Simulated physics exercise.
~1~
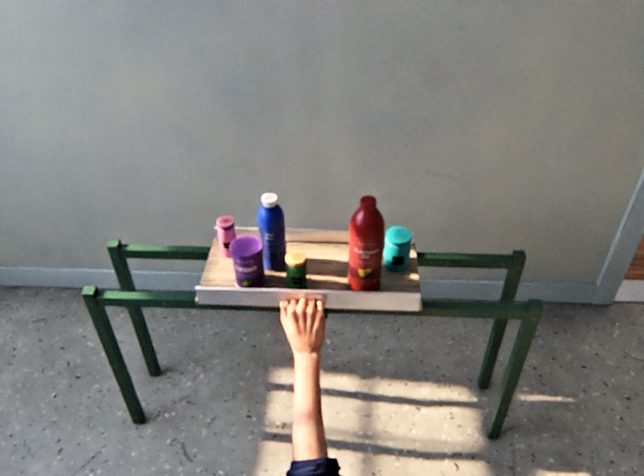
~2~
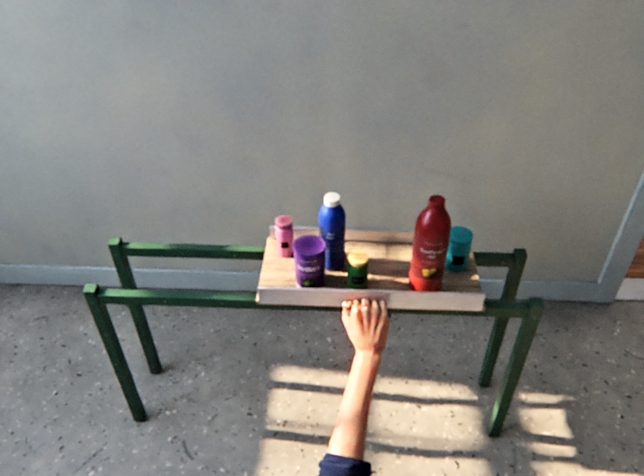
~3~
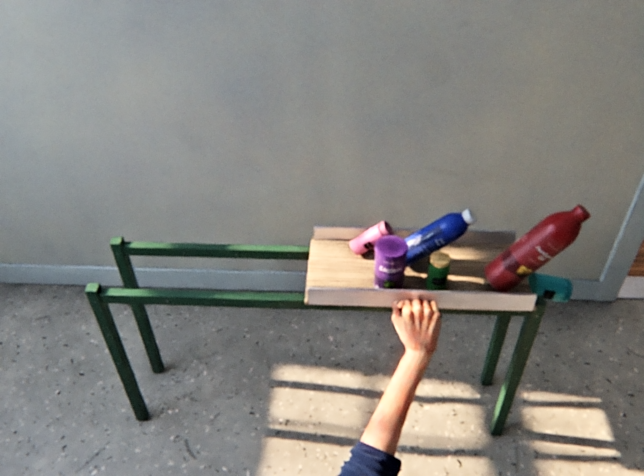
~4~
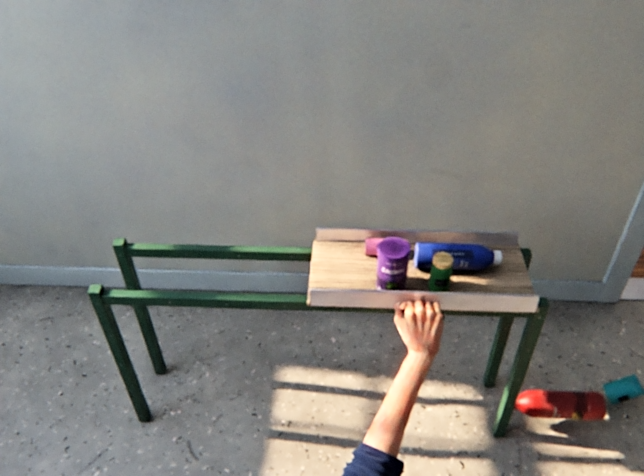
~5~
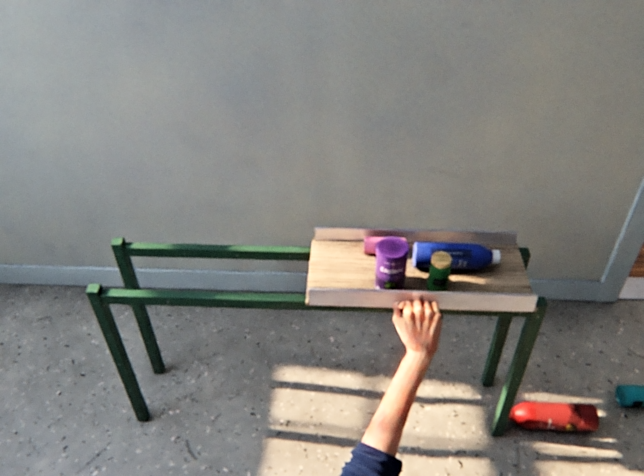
A hand in a dark blue sleeve grips the front edge of a wooden tray on long green rails, seen from slightly above against a grey wall and speckled floor. On the tray stand a pink shaker, purple tin, blue bottle, green shaker, red bottle and turquoise jar. The hand slides the tray right until it stops at the end of the rails. The bottles and pink shaker tip rightward as the turquoise jar goes over the end. The red bottle follows, and both finish on the floor. The blue bottle and pink shaker lie on the tray, while the purple tin and green shaker stay upright.
